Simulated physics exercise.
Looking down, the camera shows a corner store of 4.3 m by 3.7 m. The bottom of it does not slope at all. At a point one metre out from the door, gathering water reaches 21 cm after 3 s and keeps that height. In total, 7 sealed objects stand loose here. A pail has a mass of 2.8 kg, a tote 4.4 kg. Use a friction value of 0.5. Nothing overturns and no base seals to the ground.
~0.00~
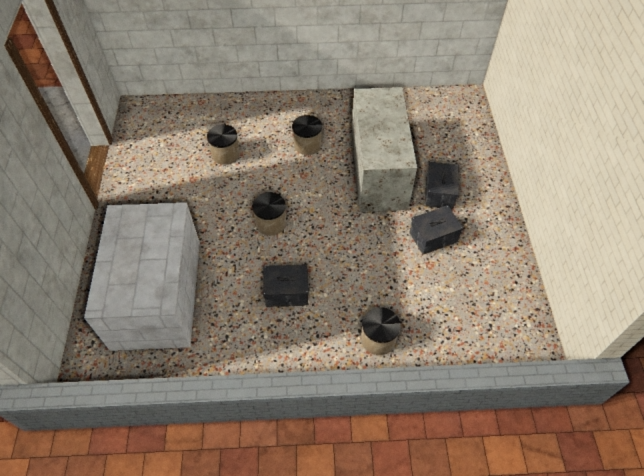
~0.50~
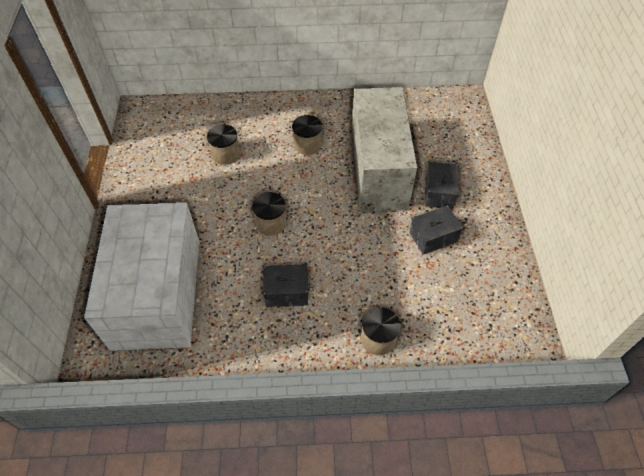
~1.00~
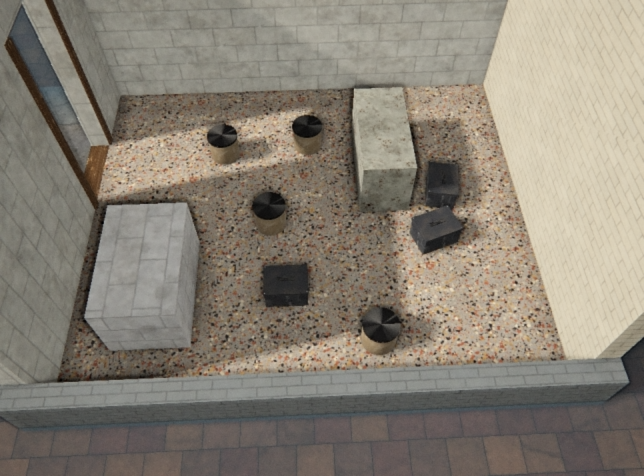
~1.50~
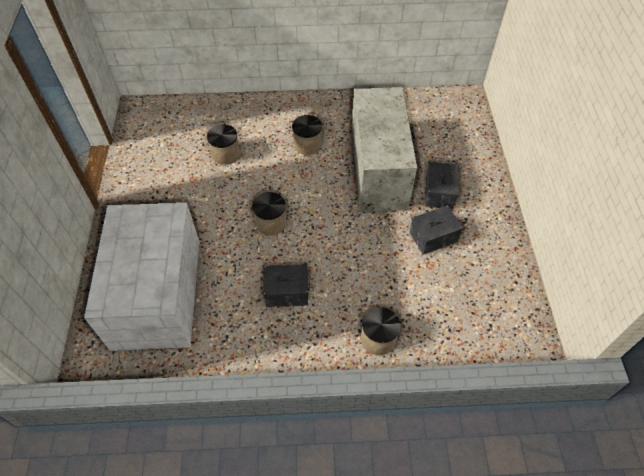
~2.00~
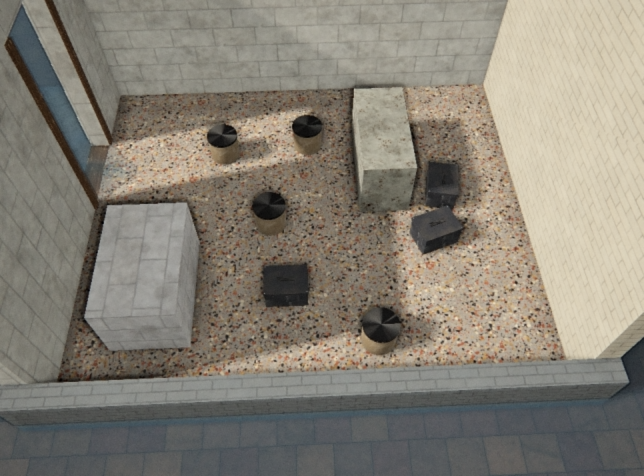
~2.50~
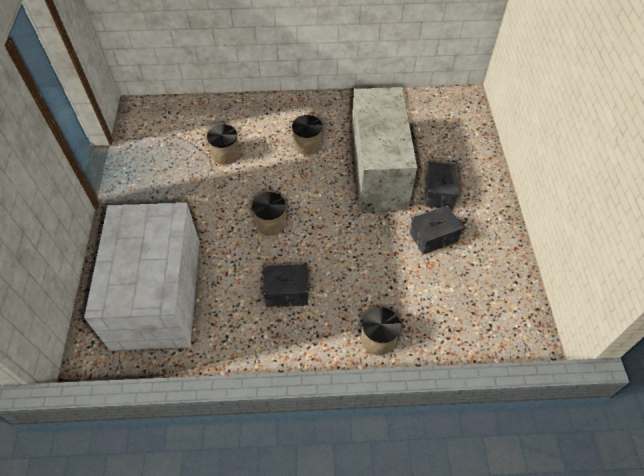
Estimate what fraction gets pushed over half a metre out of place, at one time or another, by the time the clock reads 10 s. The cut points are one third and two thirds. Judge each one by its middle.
It falls between one third and two thirds.
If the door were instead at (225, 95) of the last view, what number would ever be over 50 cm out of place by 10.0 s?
In that case the number is 5.
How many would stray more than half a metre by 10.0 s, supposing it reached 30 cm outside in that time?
Count: 6.
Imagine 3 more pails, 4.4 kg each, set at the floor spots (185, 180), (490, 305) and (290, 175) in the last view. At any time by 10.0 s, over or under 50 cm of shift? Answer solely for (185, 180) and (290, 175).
The first: Exceeds it. The second: Exceeds it.
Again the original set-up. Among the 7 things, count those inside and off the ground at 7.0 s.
It comes to 3.
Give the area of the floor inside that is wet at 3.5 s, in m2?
The covered patch comes to about 4.0 m2.
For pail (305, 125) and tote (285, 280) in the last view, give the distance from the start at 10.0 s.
200 cm and 5 cm respectively.
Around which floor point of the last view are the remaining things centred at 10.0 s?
Somewhere near (429, 252).
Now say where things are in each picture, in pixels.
In the first picture, a pail at (381, 324), on the bottom; a pail at (222, 135), on the bottom; water covers 0.0 m2; 0 of 7 have shifted.
In the second picture, a pail at (381, 324), on the bottom; a pail at (222, 135) rests on the ground; 0.0 m2 under water; 0 of 7 have shifted.
In the third picture, a pail at (381, 324), on the bottom; a pail at (222, 135) rests on the ground; water covers 0.0 m2; 0 of 7 have shifted.
In the fourth picture, a pail at (381, 324), on the bottom; a pail at (222, 135) rests on the ground; 0.0 m2 under water; 0 of 7 have shifted.
In the fifth picture, a pail at (381, 324) rests on the ground; a pail at (222, 135), on the bottom; 0.1 m2 under water; 0 of 7 have shifted.
In the sixth picture, a pail at (381, 324), on the bottom; a pail at (222, 135), on the bottom; 0.9 m2 under water; 0 of 7 have shifted.
After 3.5 s 0 of 7 are over 50 cm from their spots; 0 afloat.
After 4.5 s 2 of 7 are over 50 cm from their spots; 1 afloat.
After 7.0 s 3 of 7 are over 50 cm from their spots; 3 afloat.
After 10.0 s 3 of 7 are over 50 cm from their spots, and 3 have been at some point; 6 afloat.
